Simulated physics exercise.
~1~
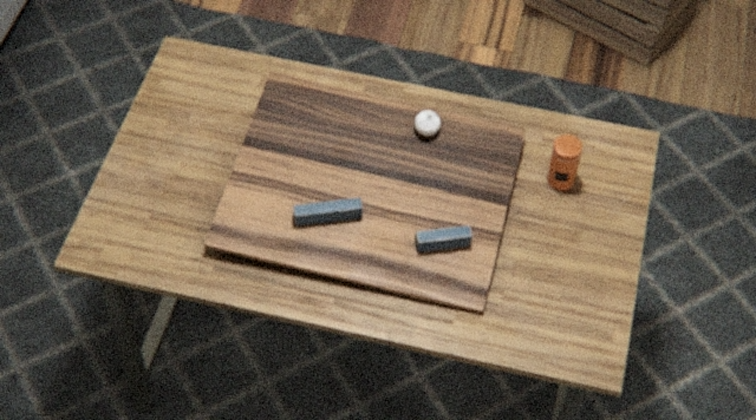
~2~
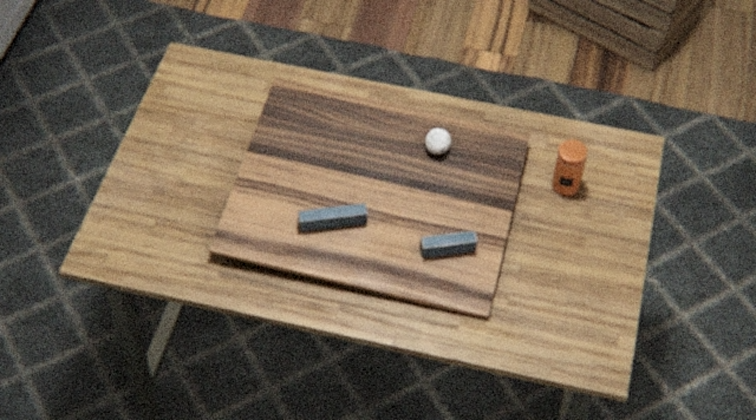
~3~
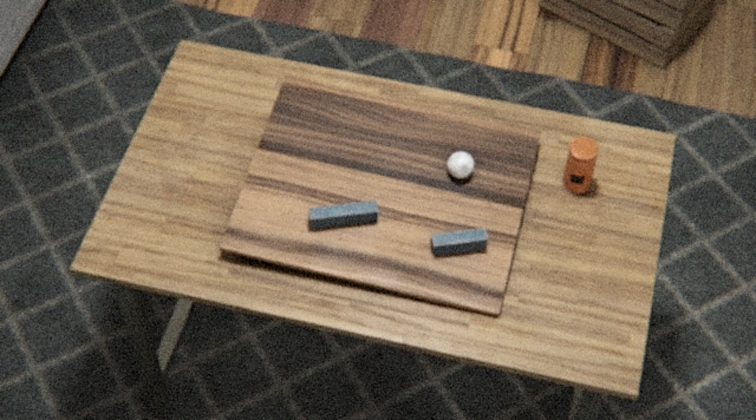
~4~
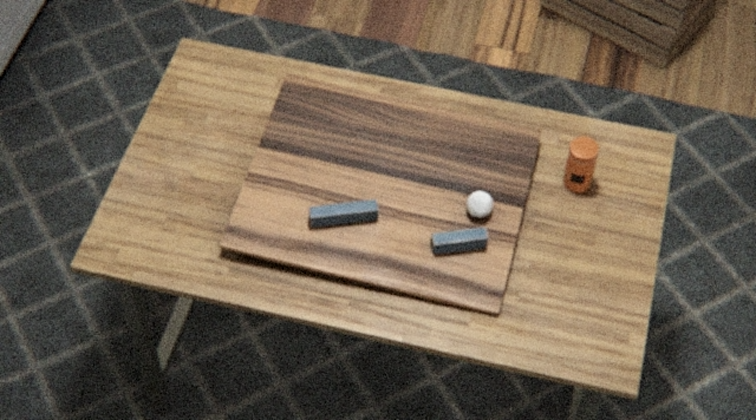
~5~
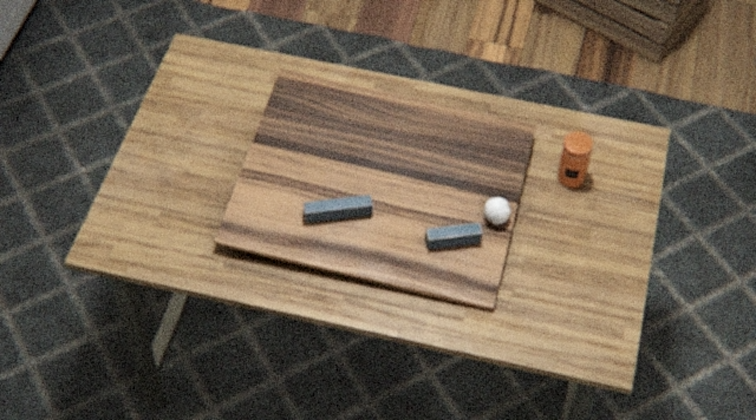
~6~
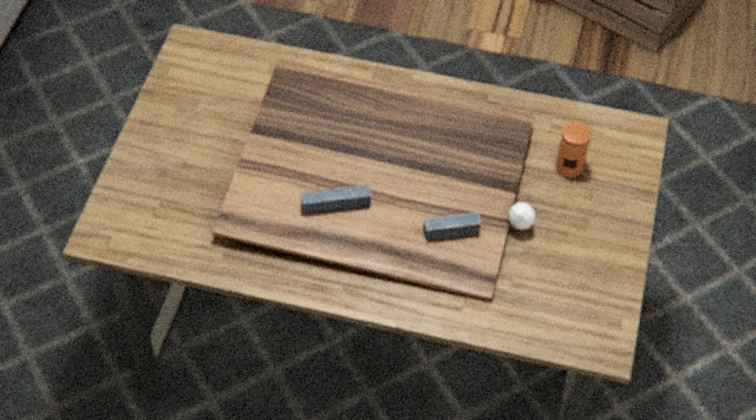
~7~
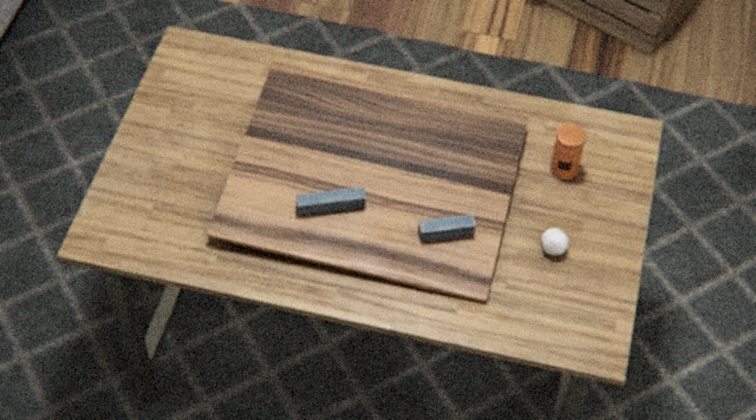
To begin with, a small white onion sits near the upper right part of a tilted wooden board on a table, with two fixed gray-blue blocks lower down and an orange jar standing to the right of the board. The onion rolls down and to the right across the dark wood and onto the lighter section. It comes down close to the upper side of the right-hand block, then turns more to the right and passes over the board's right edge. Finally, it is out on the tabletop below the jar, which has stayed upright and in place.
